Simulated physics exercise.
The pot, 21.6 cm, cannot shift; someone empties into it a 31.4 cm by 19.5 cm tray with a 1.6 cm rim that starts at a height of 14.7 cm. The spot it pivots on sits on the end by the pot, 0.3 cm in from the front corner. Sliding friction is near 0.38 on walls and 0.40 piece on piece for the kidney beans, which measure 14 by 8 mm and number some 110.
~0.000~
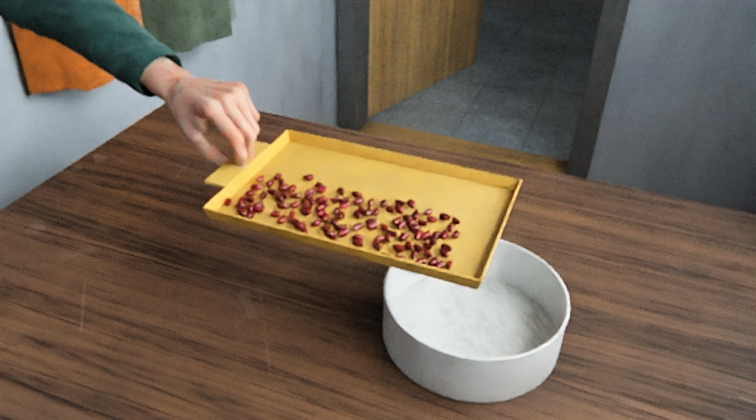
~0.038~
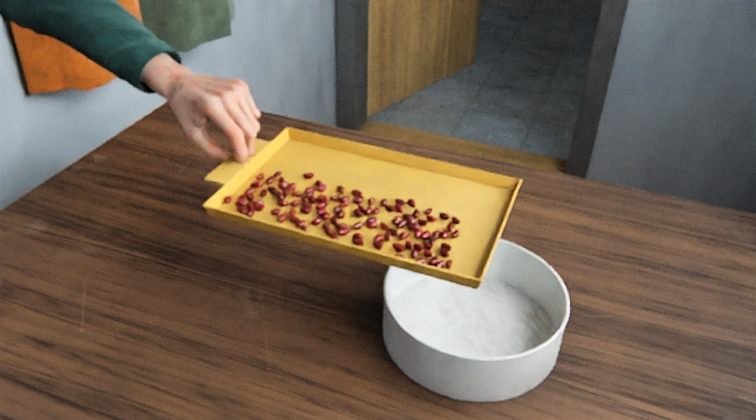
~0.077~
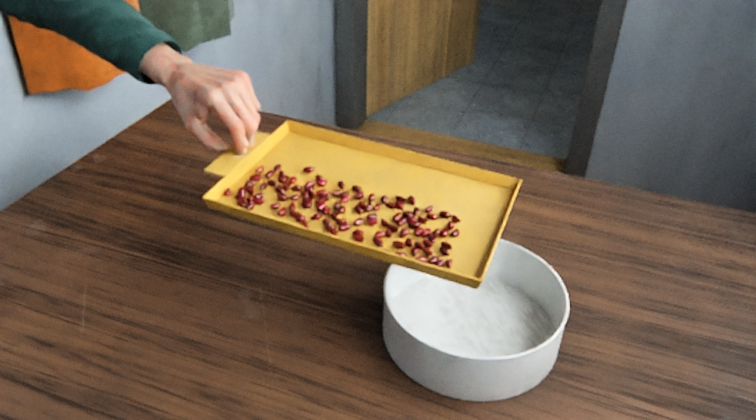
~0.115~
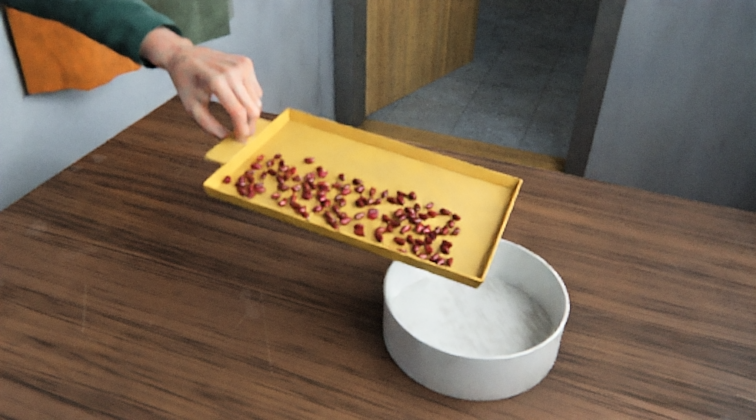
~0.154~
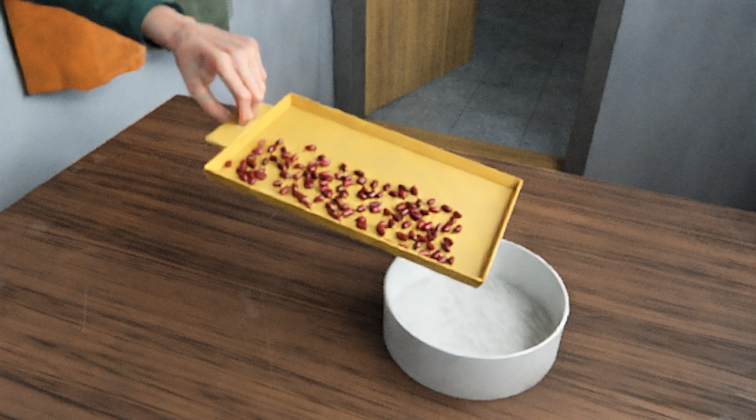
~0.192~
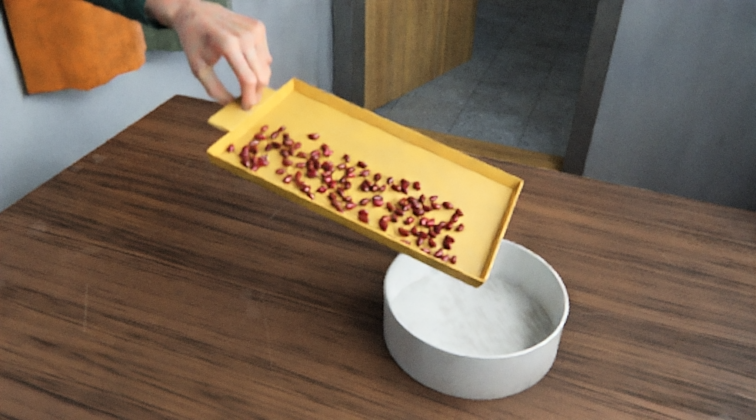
A hand raised the handle end of a yellow tray scattered with dark red beans, gradually tilting it toward a white round pot on a wooden table, while the beans stayed spread across the tray.
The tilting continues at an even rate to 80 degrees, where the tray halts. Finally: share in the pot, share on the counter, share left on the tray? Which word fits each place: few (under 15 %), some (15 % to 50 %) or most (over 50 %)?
Pot gets most; counter gets some; tray gets few.
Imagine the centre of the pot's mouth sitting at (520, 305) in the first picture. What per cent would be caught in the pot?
Close to 90 in a hundred.
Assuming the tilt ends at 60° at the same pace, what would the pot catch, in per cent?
In that case some 45 per cent.
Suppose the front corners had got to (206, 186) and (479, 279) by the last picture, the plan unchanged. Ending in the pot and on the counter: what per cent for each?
Pot 0 % / counter 95 %.
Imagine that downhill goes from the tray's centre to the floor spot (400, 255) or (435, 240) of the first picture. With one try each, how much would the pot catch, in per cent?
Near 5 and 35 per cent, in that order.
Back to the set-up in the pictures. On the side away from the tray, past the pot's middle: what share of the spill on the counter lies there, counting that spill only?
That comes to roughly 100 percent.
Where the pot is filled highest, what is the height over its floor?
Measured height: Approx. 1.0 cm.
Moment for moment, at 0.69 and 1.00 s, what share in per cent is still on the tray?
Earlier moment 80, later moment 10.
After 0.49 s, tilt 47 degrees; the tray holds 100 %, the pot 0 %.
After 0.69 s, tilt 69 degrees; the tray holds 80 %, the pot 0 %.
Then, at 1.00 s, tilt 80 degrees; the tray holds 10 %, the pot 55 %.
In the end, at 2.1 s, pot 65 %, counter 30 %, tray 5 %.
